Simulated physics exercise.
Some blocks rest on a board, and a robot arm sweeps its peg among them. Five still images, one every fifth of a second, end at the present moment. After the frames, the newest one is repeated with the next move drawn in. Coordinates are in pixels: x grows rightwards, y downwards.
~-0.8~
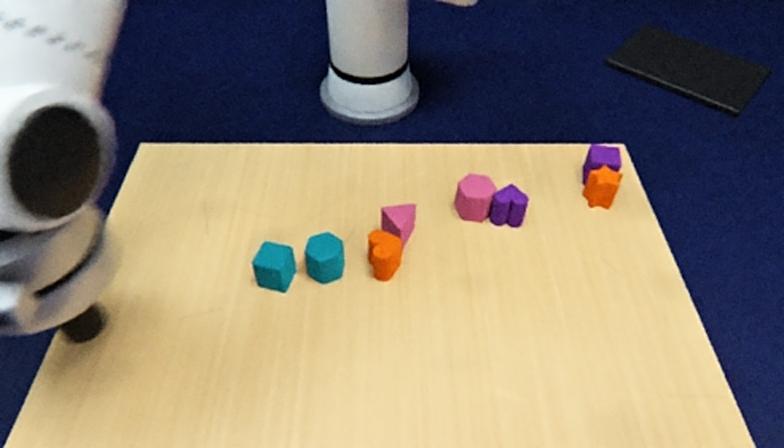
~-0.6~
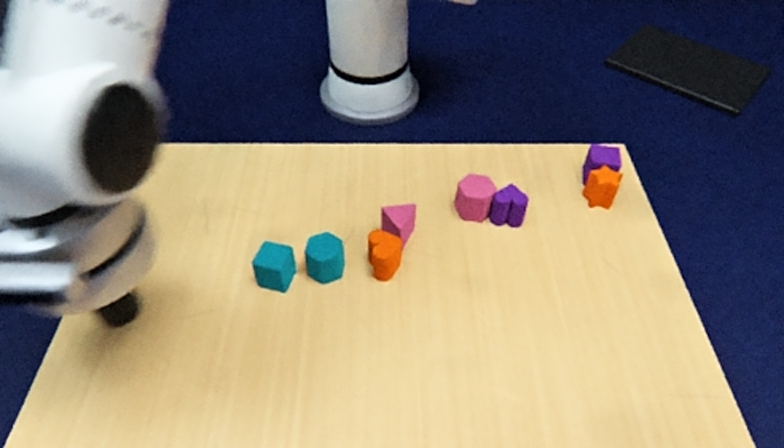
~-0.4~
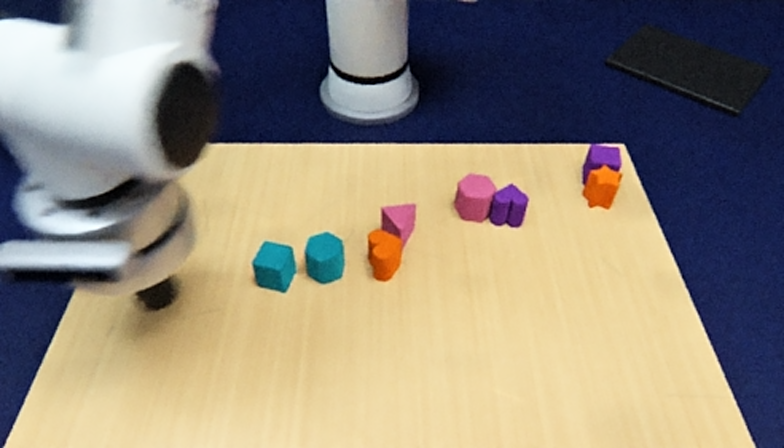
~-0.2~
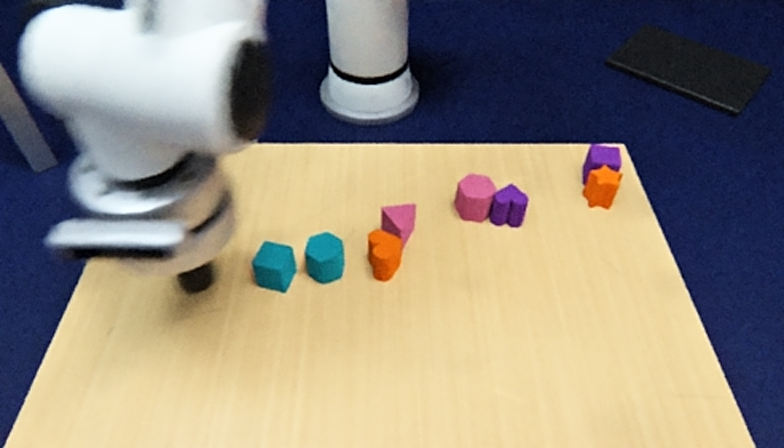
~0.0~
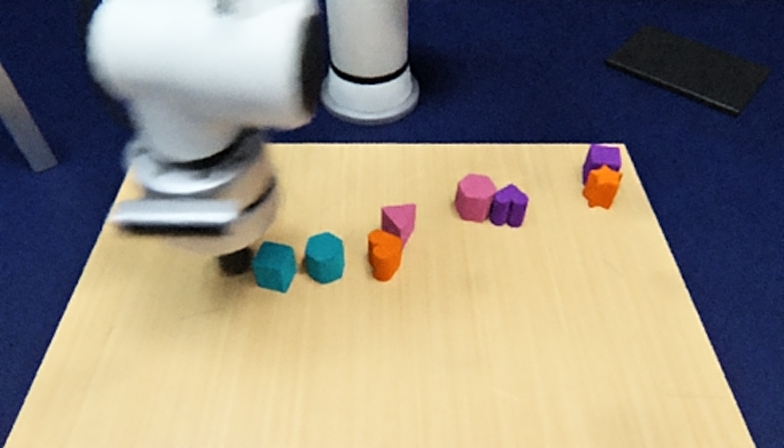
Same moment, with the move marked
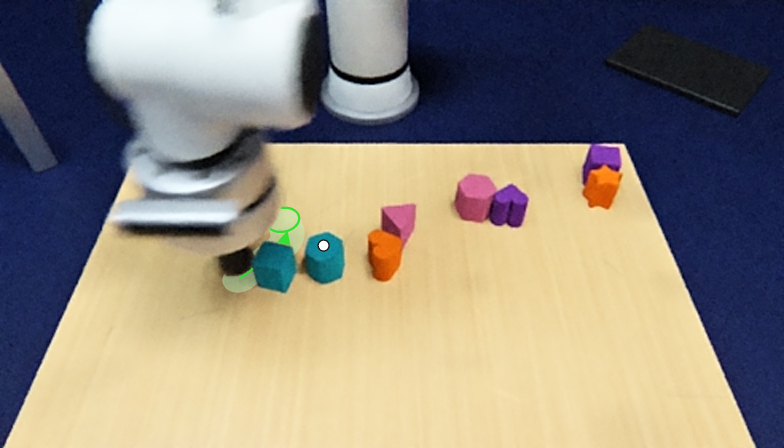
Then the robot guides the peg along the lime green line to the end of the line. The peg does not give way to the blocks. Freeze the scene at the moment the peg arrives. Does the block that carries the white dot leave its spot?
No, that is not how it ends up.
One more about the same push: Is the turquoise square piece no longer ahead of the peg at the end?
Yes, I think so.
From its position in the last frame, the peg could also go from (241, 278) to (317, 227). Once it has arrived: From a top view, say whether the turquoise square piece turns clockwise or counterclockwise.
Answer: Clockwise.
Path on the board, from (241, 278) via (265, 259) and (286, 240), ending at (283, 220); the dot is on the turquoise six-sided block.
On the path given first. Halfway along, peg at (275, 234); turquoise square piece at (286, 251), turned 45° clockwise.
At the end, peg at (279, 204); turquoise square piece at (286, 251), turned 45° clockwise; turquoise six-sided block in place.
